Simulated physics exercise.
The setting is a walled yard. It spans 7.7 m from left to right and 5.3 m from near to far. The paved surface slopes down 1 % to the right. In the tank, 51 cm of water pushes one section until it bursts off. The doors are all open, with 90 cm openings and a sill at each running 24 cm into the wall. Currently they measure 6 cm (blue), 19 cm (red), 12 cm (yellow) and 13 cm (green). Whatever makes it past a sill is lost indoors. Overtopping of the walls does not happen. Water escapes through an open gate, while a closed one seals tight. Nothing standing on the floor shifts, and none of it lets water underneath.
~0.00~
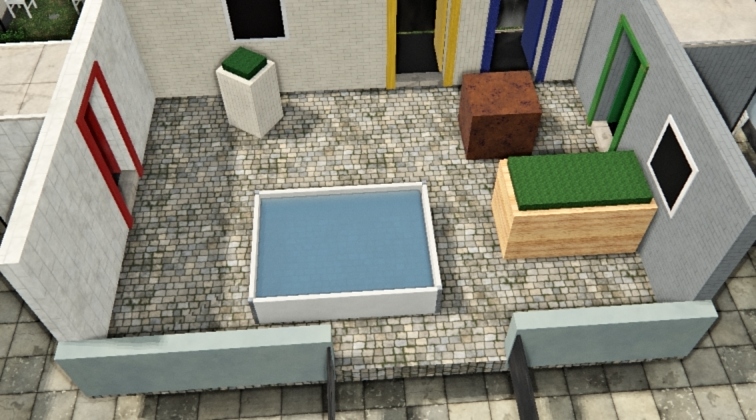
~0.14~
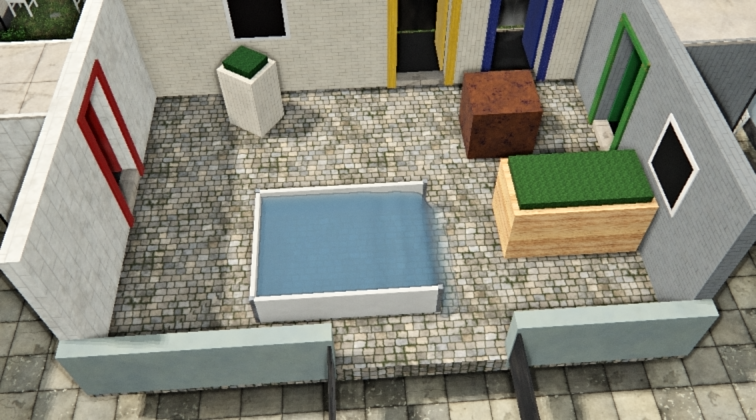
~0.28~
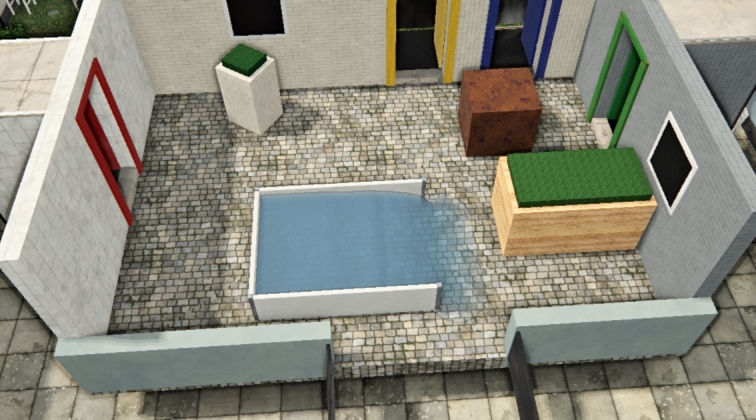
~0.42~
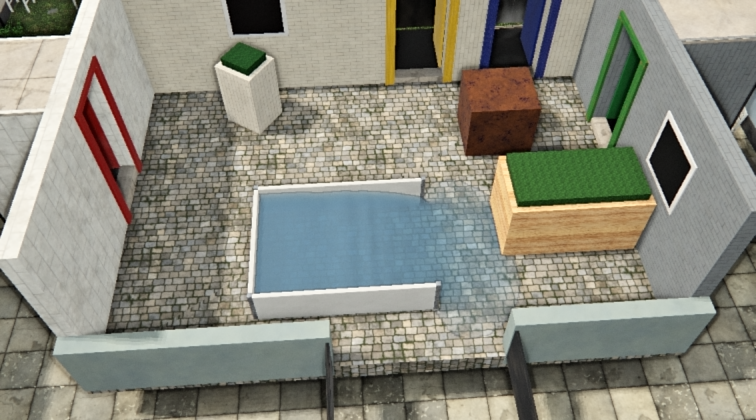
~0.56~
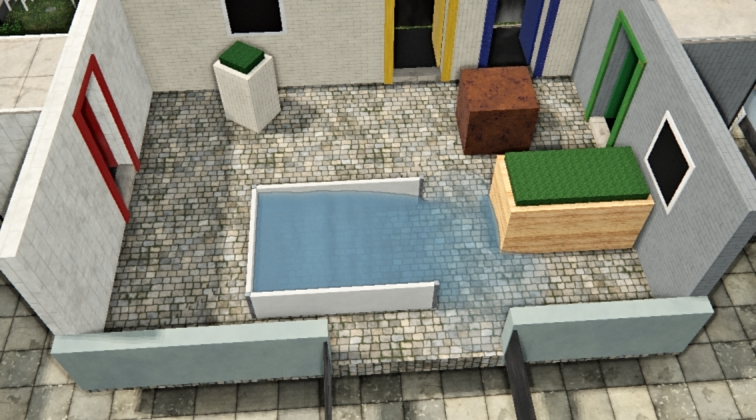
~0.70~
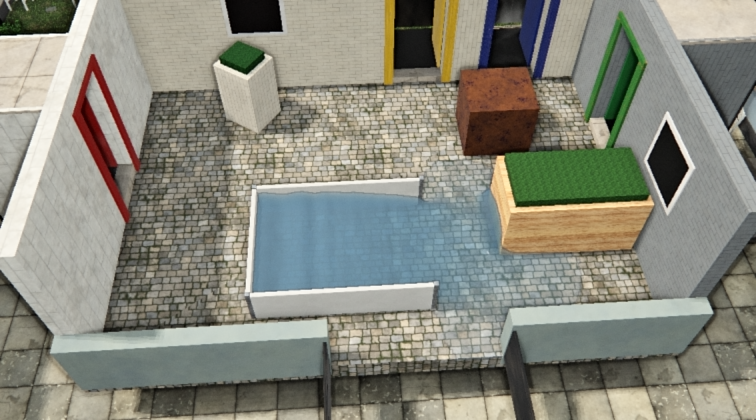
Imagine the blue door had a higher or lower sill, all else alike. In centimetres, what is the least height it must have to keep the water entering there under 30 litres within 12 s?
6.5 cm.
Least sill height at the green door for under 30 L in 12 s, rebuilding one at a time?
Green - roughly 9.5 cm.
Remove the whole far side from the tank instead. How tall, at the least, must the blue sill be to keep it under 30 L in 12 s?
Then it needs around 7.0 cm.
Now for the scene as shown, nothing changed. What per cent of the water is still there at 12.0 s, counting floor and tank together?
Roughly 78 percent of the water remains.
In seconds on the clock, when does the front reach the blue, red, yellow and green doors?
Blue 3.6 s, red not within the 12 s, yellow 2.4 s, green 1.8 s.
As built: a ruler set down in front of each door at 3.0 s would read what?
Blue door 0 cm, red door 0 cm, yellow door 12 cm, green door 13 cm.
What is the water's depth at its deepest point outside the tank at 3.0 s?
I'd put it near 44 cm.
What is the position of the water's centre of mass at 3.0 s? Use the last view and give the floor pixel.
The water is centred around (470, 243) in the last picture's pixels.
After 1.4 s water covers 20 % of the floor, deepest (38 cm) near (482, 242); it has not reached the blue door.
After 3.0 s water covers 35 % of the floor, deepest (44 cm) near (628, 255); it has not reached the blue door.
After 12.0 s water covers 80 % of the floor, deepest (14 cm) near (628, 255); 6 cm at the blue door, 38 litres in over its 6 cm sill.
At the blue door as built, the water arrived by 3.6 s and peaked near 11 cm at 5.0 s.
Run again over the same 12 s with other heights there, 47 litres in over 5.5 cm, 19 litres over 7.5 cm. The limit of 30 litres is kept from about 6.5 cm up.
